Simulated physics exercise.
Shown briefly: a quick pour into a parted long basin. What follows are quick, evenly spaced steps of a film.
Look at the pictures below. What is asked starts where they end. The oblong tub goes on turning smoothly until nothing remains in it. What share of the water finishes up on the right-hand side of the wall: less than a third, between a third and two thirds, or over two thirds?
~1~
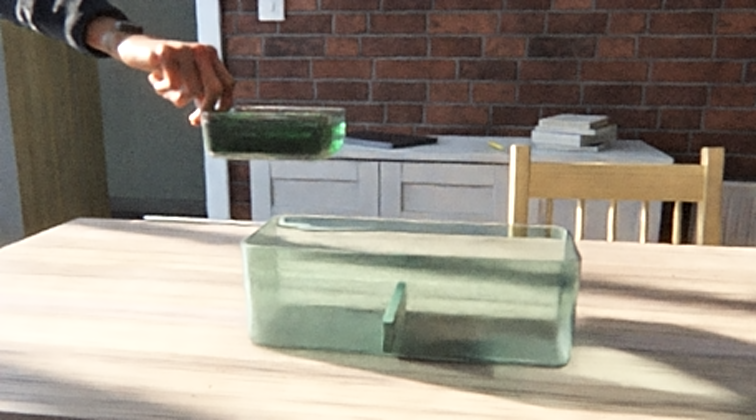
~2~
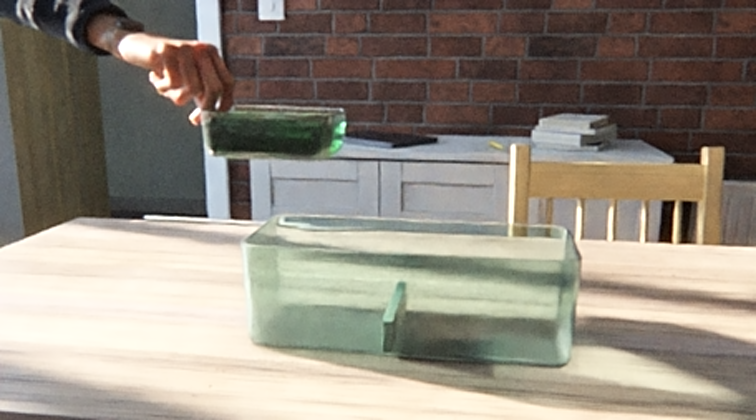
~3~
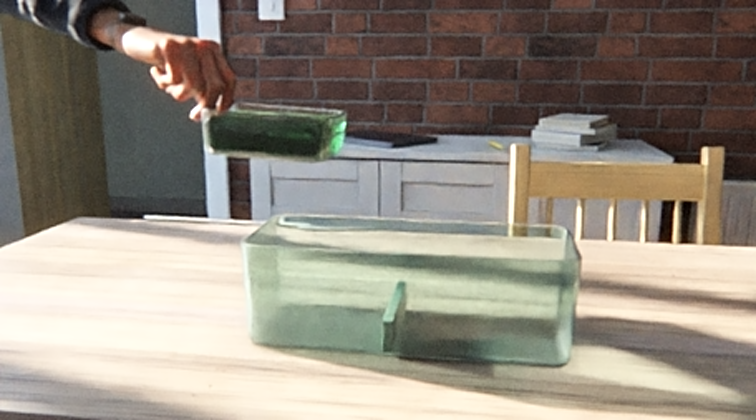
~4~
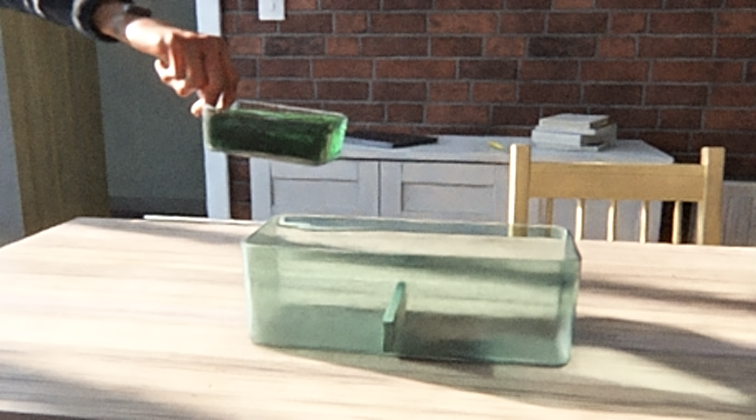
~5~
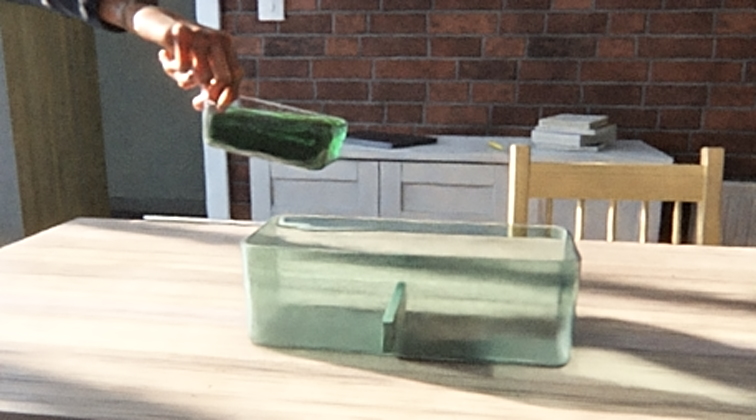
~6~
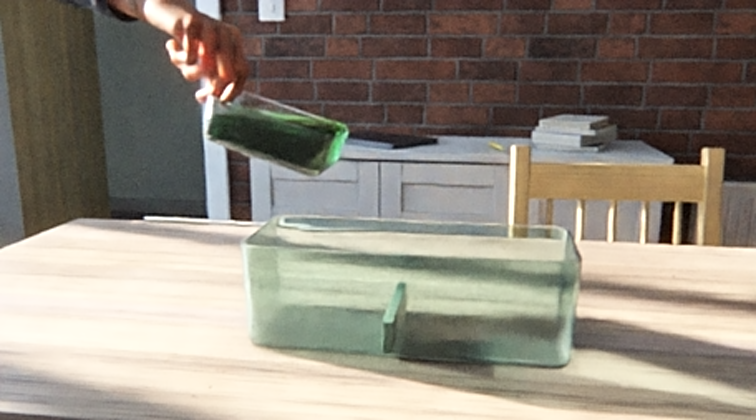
Most likely the right of the wall will hold one third or more, up to two thirds.
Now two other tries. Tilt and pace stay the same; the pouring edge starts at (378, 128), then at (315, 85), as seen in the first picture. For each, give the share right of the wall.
In order, some 75 and 15 percent.
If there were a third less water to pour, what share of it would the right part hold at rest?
10 %.
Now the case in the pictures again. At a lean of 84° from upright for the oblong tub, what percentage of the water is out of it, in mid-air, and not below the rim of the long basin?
Near 30 parts in a hundred.
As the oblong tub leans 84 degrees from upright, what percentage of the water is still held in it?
Around 10 percent remains.
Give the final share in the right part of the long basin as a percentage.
45 % or thereabouts.
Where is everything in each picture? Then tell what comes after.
The first picture shows tilt 0°; pouring edge (338, 114); surface from (219, 116) to (337, 119); the long basin's rim runs from (259, 230) to (574, 245); the wall's top is at (395, 301).
The second picture shows tilt 1°; pouring edge (339, 114); surface from (219, 115) to (338, 119).
The third picture shows tilt 3°; pouring edge (339, 117); surface from (220, 115) to (338, 120).
The fourth picture shows tilt 7°; pouring edge (340, 121); surface from (220, 114) to (339, 123).
The fifth picture shows tilt 11°; pouring edge (341, 127); surface from (221, 113) to (341, 124).
The sixth picture shows tilt 18°; pouring edge (341, 135); surface from (222, 113) to (340, 129); 3 per cent is over the edge.
A moment on, the oblong tub is tipped on its side and 9 per cent is still to pour, 28 is left of the wall and 32 right of it.
Next, the oblong tub is tipped right over and 0 per cent is still to pour, 52 is left of the wall and 44 right of it.
Then the oblong tub is tipped right over and 0 per cent is still to pour, 53 is left of the wall and 45 right of it.
Later the oblong tub is tipped right over and 0 per cent is still to pour, 53 is left of the wall and 45 right of it.
At rest 53 per cent lies left of the wall, 45 right of it and 2 outside.
